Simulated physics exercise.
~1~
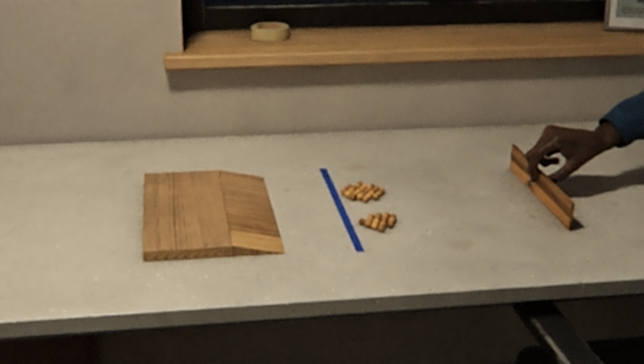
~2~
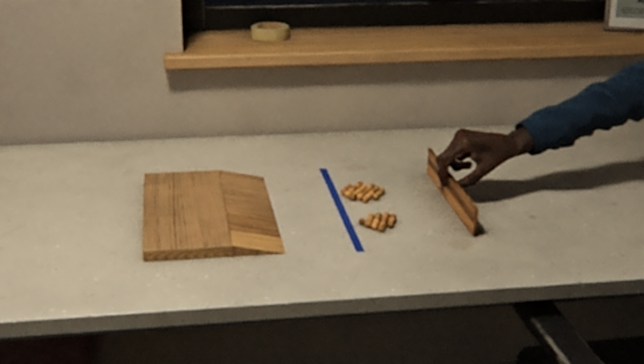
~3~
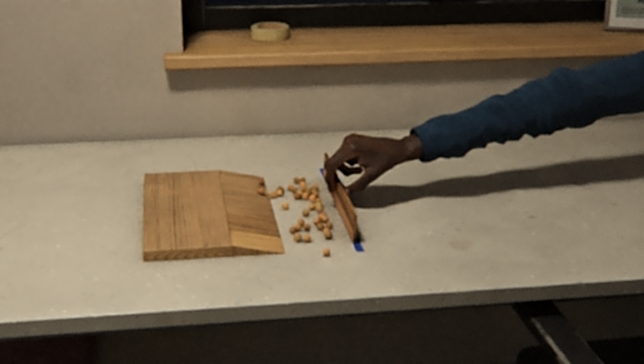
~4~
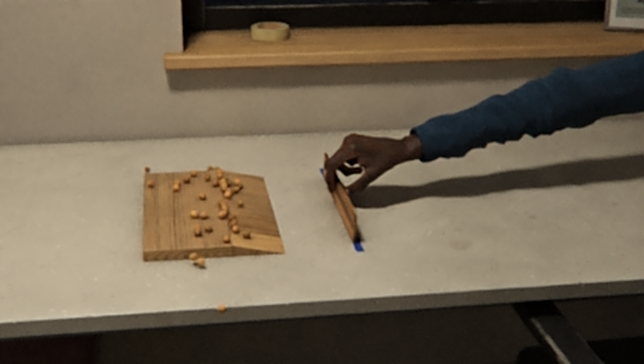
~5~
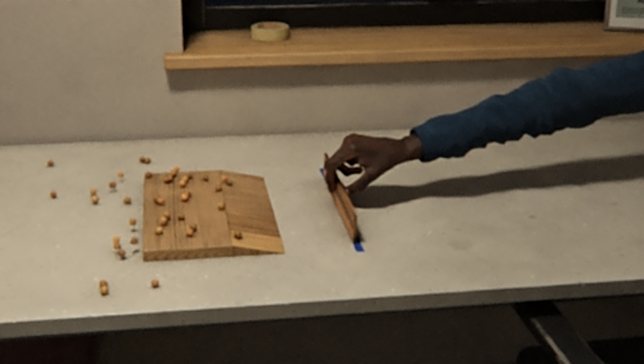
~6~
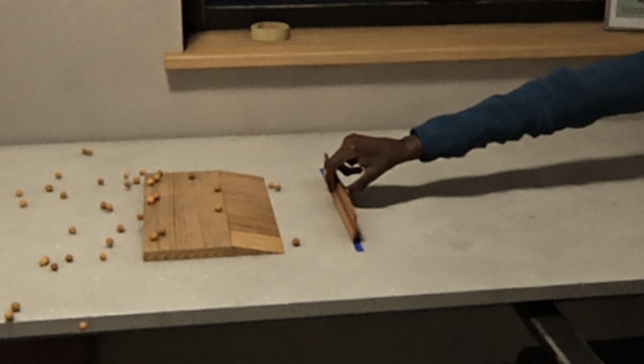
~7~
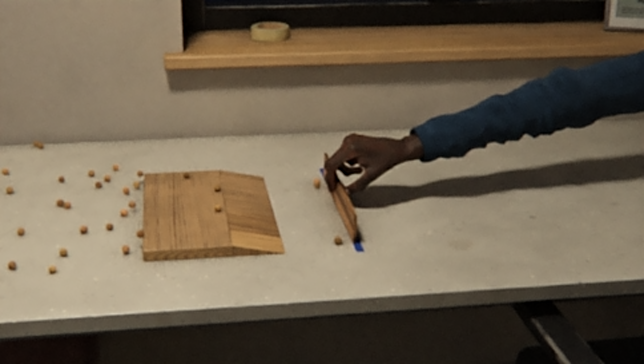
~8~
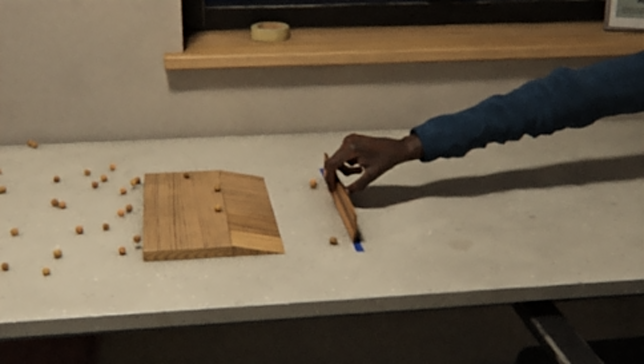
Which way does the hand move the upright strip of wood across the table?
The hand moves the strip of wood to the left, until it stops at the blue tape.
